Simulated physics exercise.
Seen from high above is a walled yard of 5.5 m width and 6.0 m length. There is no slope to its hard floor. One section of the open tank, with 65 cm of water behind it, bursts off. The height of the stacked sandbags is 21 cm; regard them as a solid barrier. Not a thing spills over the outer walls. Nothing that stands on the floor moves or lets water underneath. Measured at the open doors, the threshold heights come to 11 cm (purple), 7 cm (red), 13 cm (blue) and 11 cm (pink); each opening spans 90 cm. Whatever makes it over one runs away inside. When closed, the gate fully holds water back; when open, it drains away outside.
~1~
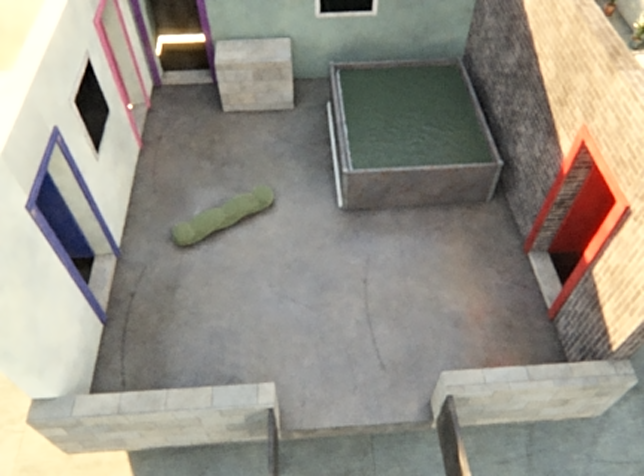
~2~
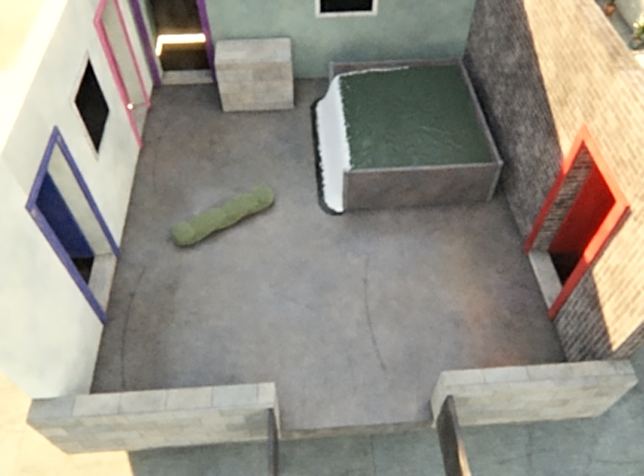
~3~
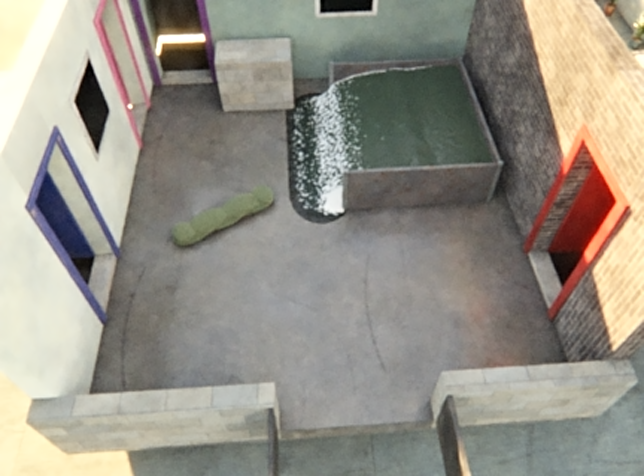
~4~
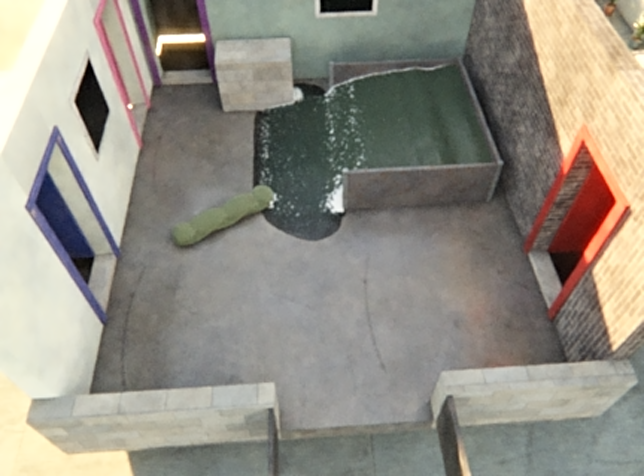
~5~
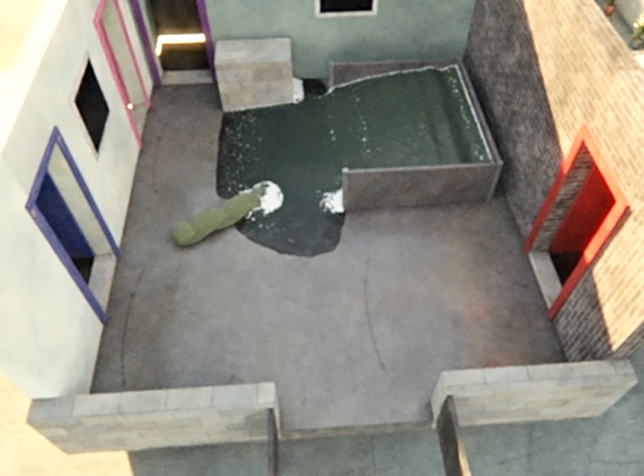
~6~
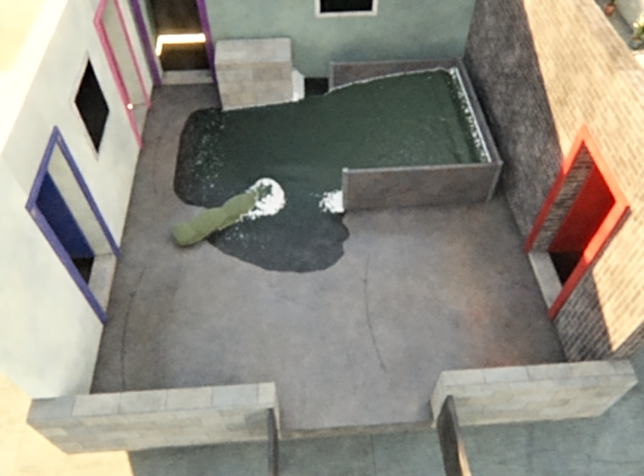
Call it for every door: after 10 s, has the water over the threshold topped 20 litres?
Purple door topped, red door topped, blue door not topped, pink door topped.
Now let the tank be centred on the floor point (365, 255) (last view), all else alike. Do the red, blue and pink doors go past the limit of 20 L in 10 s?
Compared with that limit, red falls short, blue overshoots and pink falls short.
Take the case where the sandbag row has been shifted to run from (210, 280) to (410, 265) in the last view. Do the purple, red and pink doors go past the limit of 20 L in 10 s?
Well, the purple one is more than allowed, the red one is more than allowed, and the pink one is more than allowed.
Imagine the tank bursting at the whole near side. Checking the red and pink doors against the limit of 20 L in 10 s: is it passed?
Measured against that limit, red comes out beyond it and pink comes out short of it.
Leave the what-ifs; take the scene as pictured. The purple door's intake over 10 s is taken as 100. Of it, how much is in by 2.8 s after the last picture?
Some 40 per cent by then.
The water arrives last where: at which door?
Looks like the red door.
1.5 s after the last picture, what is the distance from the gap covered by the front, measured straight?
That works out near 5.2 m.
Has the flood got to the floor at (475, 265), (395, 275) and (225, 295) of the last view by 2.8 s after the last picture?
Respectively: Was missed, was missed, got hit.
Then, 0.7 s after the last picture water covers 45 % of the floor and is deepest (43 cm) near (138, 159); purple door not reached, red door not reached, blue door not reached, pink door 25 cm at the sill, 40 L in.
Then, 1.5 s after the last picture water covers 60 % of the floor and is deepest (44 cm) near (153, 89); purple door 9 cm at the sill, 0 L in, red door not reached, blue door 10 cm at the sill, 0 L in, pink door 36 cm at the sill, 182 L in.
Then, 2.8 s after the last picture water covers 65 % of the floor and is deepest (34 cm) near (91, 390); purple door 20 cm at the sill, 47 L in, red door not reached, blue door 12 cm at the sill, 0 L in, pink door 25 cm at the sill, 359 L in.
Then, 5.3 s after the last picture water covers 95 % of the floor and is deepest (18 cm) near (85, 422); purple door 15 cm at the sill, 111 L in, red door 11 cm at the sill, 4 L in, blue door 10 cm at the sill, 0 L in, pink door 12 cm at the sill, 434 L in.
Then, 9.3 s after the last picture water covers 95 % of the floor and is deepest (14 cm) near (556, 360); purple door 7 cm at the sill, 119 L in, red door 11 cm at the sill, 46 L in, blue door 7 cm at the sill, 1 L in, pink door 7 cm at the sill, 437 L in.
